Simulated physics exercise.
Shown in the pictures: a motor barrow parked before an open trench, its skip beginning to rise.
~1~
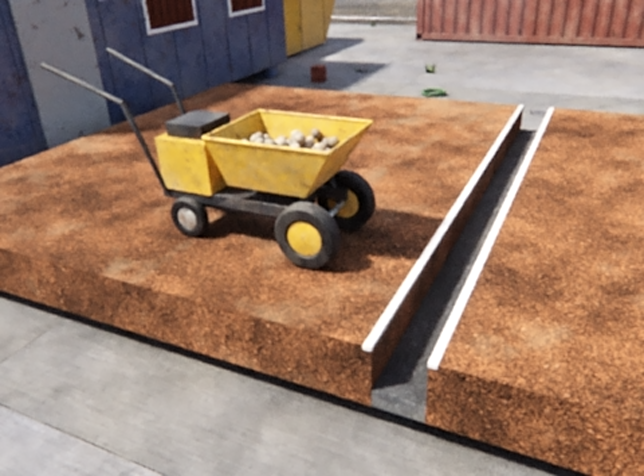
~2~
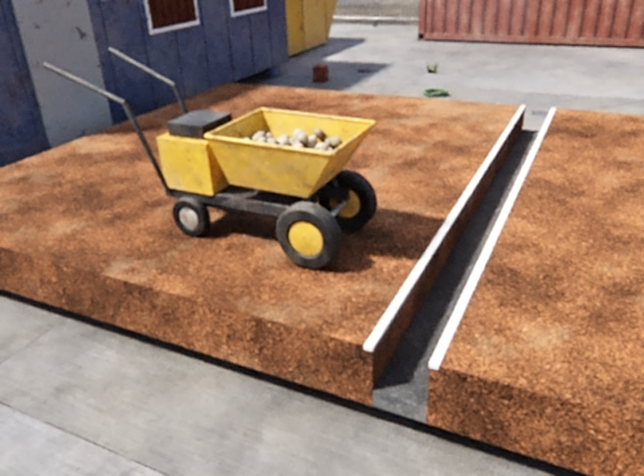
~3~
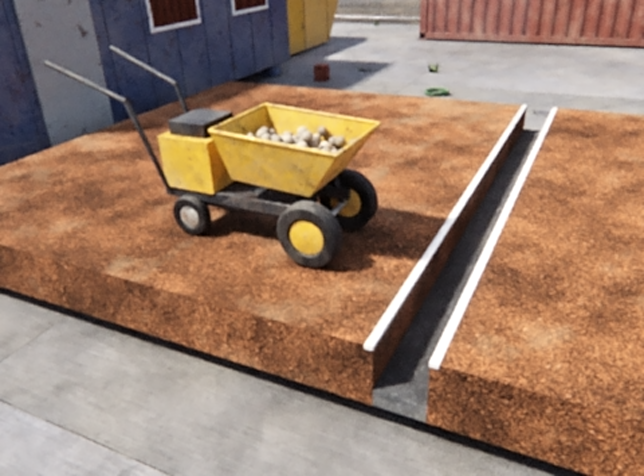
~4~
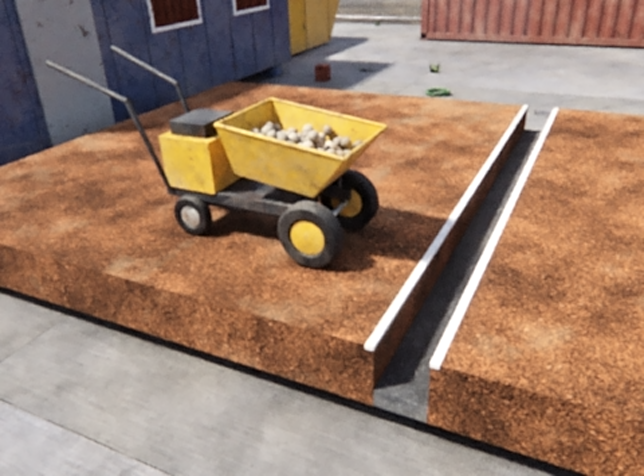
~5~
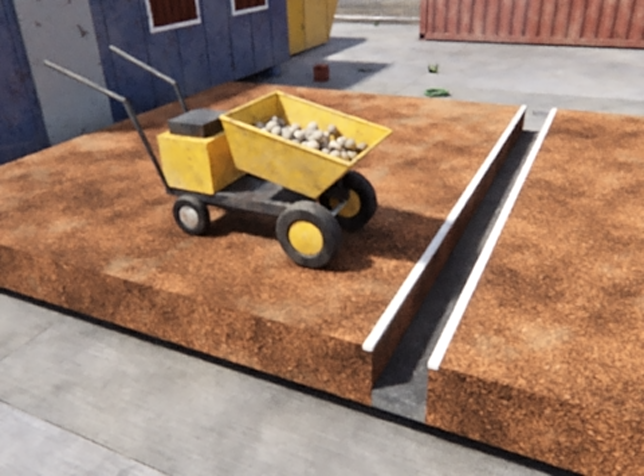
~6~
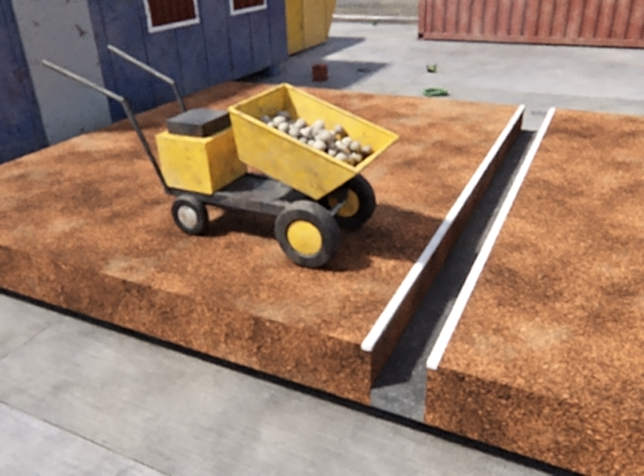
To begin with, a yellow motor barrow loaded with rounded pebbles stands on reddish-brown ground, its skip level, left of a narrow, white-edged trench. The skip then tilts gradually toward the trench, its back rising and its front lip lowering, until it is clearly slanted with the pebbles still inside.
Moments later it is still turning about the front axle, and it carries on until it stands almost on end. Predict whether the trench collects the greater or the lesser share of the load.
Inside: The greater amount.
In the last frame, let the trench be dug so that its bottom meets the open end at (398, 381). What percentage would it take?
80 per cent, roughly.
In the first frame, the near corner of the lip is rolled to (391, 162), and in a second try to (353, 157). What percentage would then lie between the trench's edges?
0 %, then 90 %.
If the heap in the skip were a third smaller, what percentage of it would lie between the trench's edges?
It lands at roughly 100 per cent.
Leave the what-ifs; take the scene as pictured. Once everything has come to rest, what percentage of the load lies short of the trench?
I'd estimate about 5 per cent of the load.
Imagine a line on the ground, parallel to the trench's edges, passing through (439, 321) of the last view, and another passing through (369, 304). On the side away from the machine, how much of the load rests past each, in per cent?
About 20 and 100 %.
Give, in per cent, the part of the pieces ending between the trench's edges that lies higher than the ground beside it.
About 5 %.
Soon, skip tipped steeply; all in the skip.
A while on, skip tipped right over; most in the skip; a stray few short of the trench; about a quarter in or heaped over the trench; a stray few falling.
Towards the end, skip tipped right over; a small part in the skip; a small part short of the trench; nearly all in or heaped over the trench.
Finally, skip tipped right over; a stray few in the skip; a small part short of the trench; nearly all in or heaped over the trench; none beyond it.
